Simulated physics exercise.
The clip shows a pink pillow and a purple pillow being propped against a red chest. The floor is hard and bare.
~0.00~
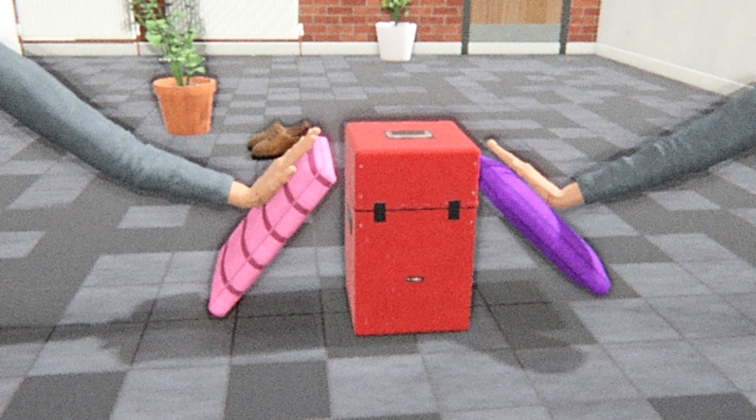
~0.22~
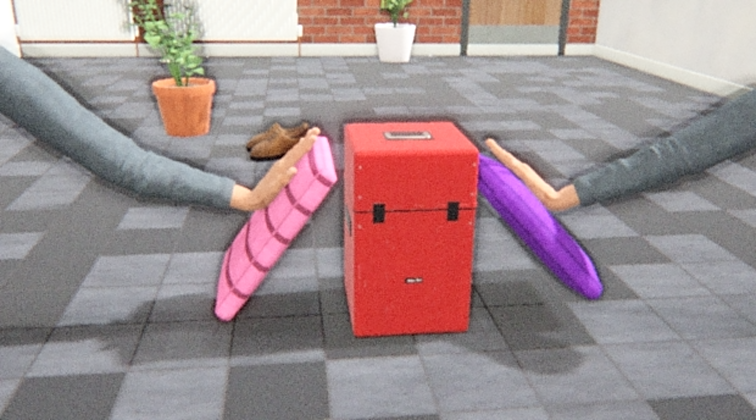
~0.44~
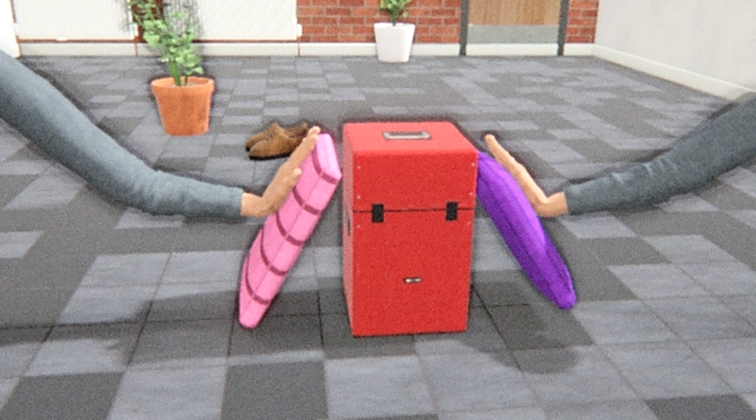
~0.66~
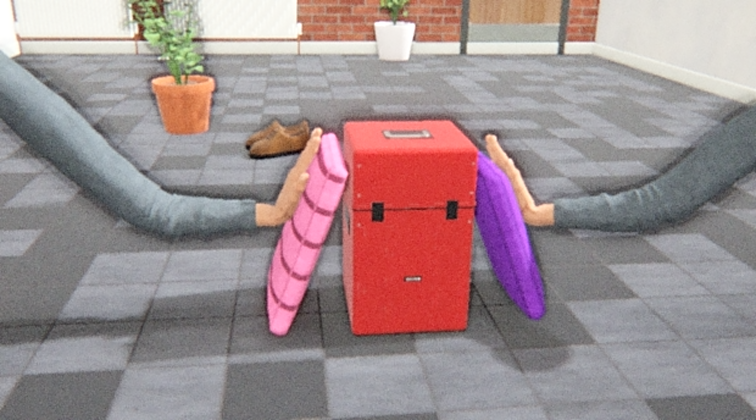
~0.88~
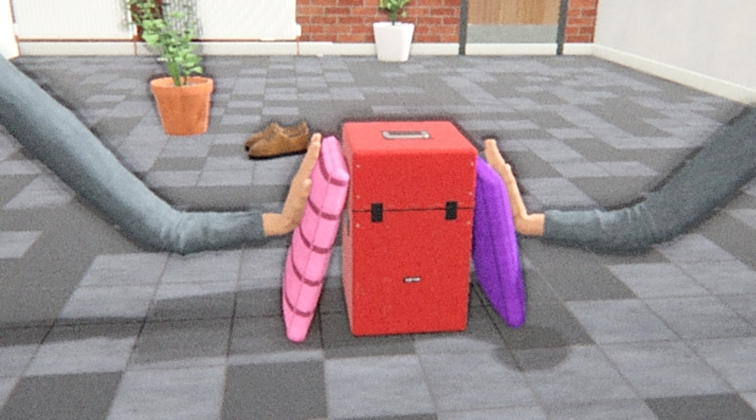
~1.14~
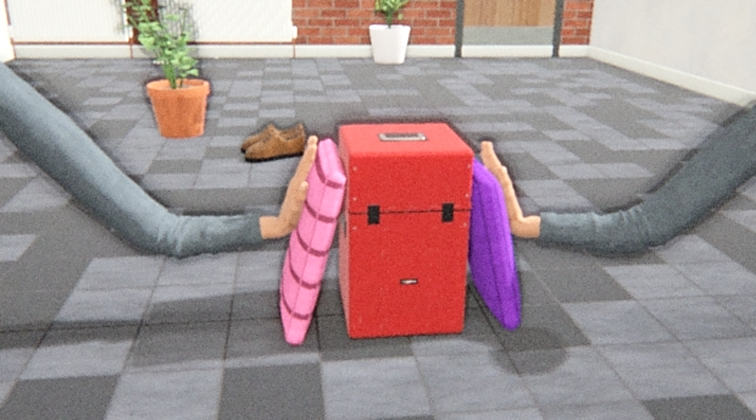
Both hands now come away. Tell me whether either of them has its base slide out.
Pink pillow - base stays put. Purple pillow - base stays put.
After 1.52 s, pink pillow leaning near (312, 239); purple pillow leaning near (483, 238).
At rest, pink pillow leaning near (312, 238); purple pillow leaning near (484, 238). The pink pillow keeps leaning and the purple pillow holds its lean.
